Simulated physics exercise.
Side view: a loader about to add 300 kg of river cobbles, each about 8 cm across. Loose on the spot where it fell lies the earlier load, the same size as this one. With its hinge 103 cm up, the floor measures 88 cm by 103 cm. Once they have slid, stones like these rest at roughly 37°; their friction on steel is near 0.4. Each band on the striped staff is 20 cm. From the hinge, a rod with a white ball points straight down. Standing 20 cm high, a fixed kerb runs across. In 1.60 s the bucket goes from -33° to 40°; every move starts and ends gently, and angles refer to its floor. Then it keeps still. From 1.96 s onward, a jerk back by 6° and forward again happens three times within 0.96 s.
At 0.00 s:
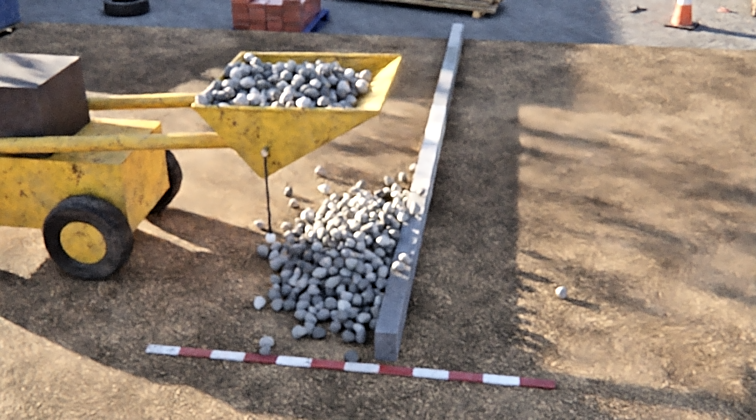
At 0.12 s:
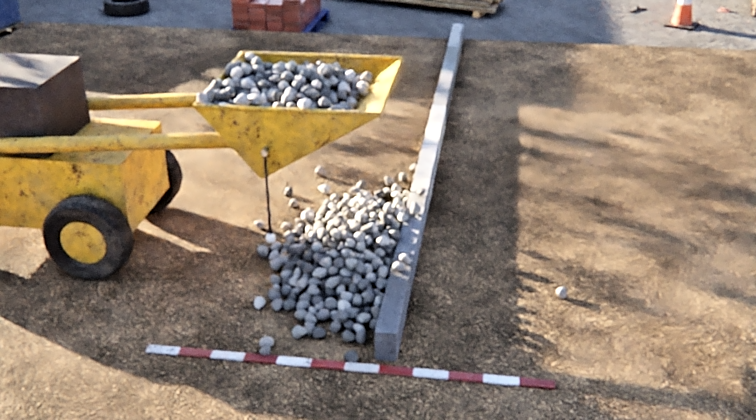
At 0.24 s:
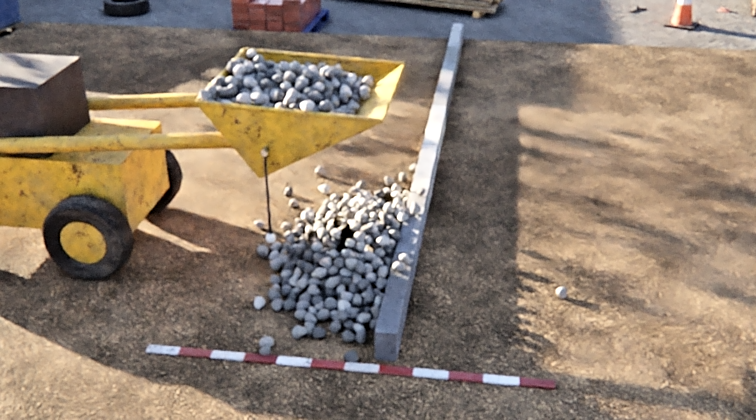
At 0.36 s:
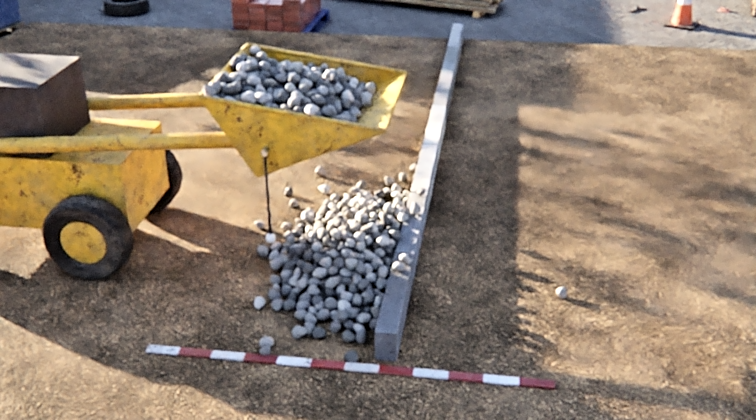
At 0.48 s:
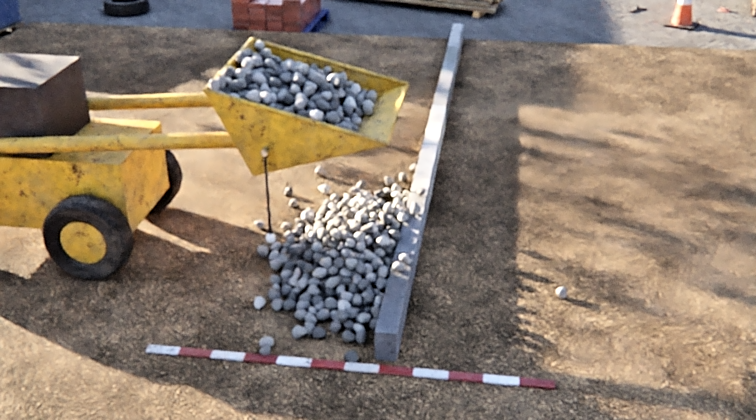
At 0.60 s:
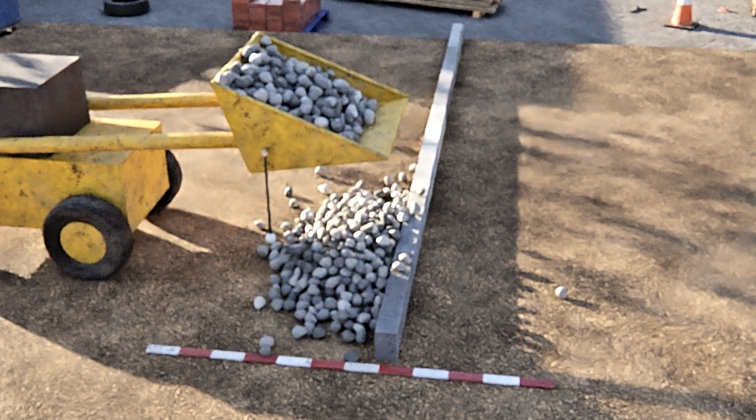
A yellow bucket full of grey cobbles on a wheeled loader tilts gradually, its right-hand lip lowering as the stones shift slightly inside it, above a loose heap of similar cobbles lying still against the left side of a kerb.
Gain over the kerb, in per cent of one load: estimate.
Approx. 51 %.
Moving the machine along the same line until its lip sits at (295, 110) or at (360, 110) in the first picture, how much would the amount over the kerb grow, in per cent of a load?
First place: Roughly 0 %; second place: Roughly 30 %.
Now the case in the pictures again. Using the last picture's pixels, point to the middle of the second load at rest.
They settle centred around (414, 249).
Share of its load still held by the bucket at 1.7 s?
About 35 per cent is held.
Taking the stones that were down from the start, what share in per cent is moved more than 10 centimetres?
Roughly 5 % of them.
After 1.2 s the floor is at 29°; in per cent of one load, 98 in the bucket, 102 on this side of the kerb; the foremost stones are at (424, 234).
After 1.7 s the floor is at 40°; in per cent of one load, 34 in the bucket, 151 on this side of the kerb, 15 over the kerb; the foremost stones are at (492, 269).
After 3.4 s the floor is at 40°; in per cent of one load, 0 in the bucket, 149 on this side of the kerb, 51 over the kerb; the foremost stones are at (600, 271).
After 5.8 s the floor is at 40°; in per cent of one load, 0 in the bucket, 149 on this side of the kerb, 51 over the kerb; the foremost stones are at (600, 271). Net gain over the kerb, 51.
